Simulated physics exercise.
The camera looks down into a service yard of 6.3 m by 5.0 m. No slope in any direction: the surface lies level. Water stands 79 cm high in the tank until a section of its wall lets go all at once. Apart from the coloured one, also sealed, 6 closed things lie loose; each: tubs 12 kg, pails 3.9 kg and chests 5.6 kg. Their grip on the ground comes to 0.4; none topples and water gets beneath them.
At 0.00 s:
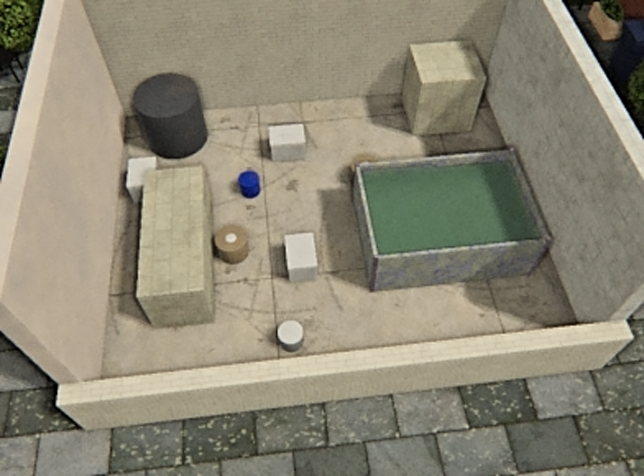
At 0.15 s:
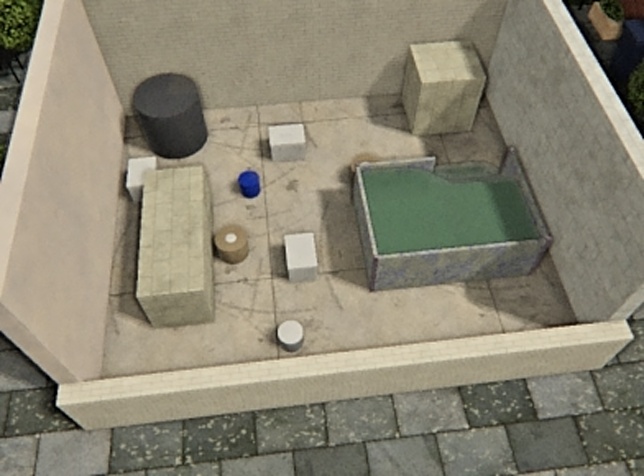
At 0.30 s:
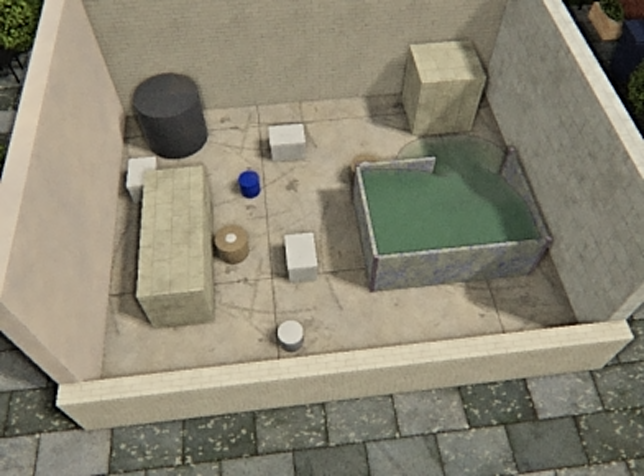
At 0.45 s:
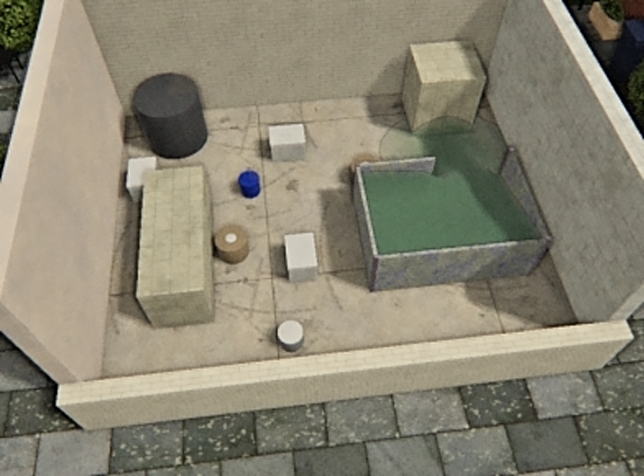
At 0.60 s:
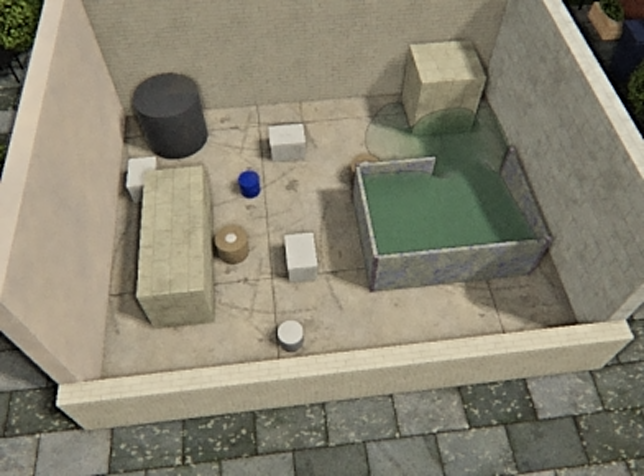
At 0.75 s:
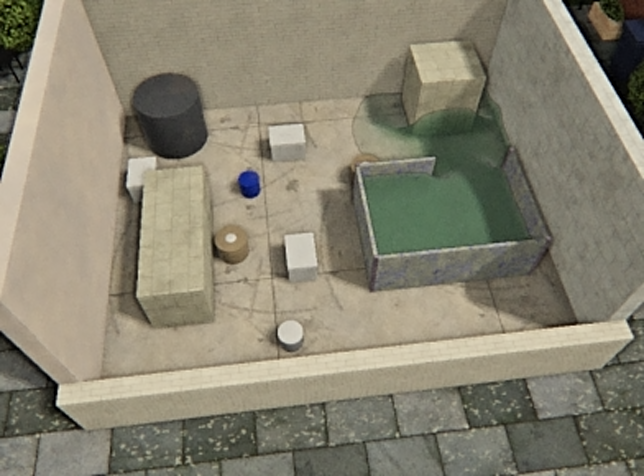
In a walled yard, part of the back wall of a low tank gave way, and green water spread over the floor to a pale block behind it, while the scattered boxes and pails stayed still.
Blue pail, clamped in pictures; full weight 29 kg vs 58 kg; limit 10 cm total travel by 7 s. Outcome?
My prediction: Lighter is fine.
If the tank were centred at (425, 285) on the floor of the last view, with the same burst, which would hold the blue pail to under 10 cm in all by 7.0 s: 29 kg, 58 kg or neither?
Then, in short, the light one works.
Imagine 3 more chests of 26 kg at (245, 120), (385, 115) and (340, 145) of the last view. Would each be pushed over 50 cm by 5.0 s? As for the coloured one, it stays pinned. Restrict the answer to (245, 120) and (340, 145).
Going through them in that order, the answers are too far and too far.
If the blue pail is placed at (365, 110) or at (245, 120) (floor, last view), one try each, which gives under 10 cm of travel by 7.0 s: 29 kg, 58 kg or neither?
One by one: Heavier mass alone; heavier mass alone.
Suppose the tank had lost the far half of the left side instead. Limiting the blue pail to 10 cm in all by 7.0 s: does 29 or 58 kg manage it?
Well, in that case only the heavy one does.
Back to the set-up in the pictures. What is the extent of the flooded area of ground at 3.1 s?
Near 18 m2 in all.
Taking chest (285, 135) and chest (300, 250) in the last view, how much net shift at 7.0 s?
200 cm, 50 cm.
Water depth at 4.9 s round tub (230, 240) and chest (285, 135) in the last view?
I'd put it at 5 cm and 14 cm respectively.
After 1.4 s the blue pail would be 0 cm from its start with 29 kg and 0 cm from its start with 58 kg; 0 cm of water round it then.
After 3.1 s the blue pail would be 0 cm from its start with 29 kg and 0 cm from its start with 58 kg; 6 cm of water round it then.
After 4.9 s the blue pail would be 0 cm from its start with 29 kg and 0 cm from its start with 58 kg; 12 cm of water round it then.
After 7.0 s the blue pail would be 0 cm from its start with 29 kg and 0 cm from its start with 58 kg; 12 cm of water round it then.
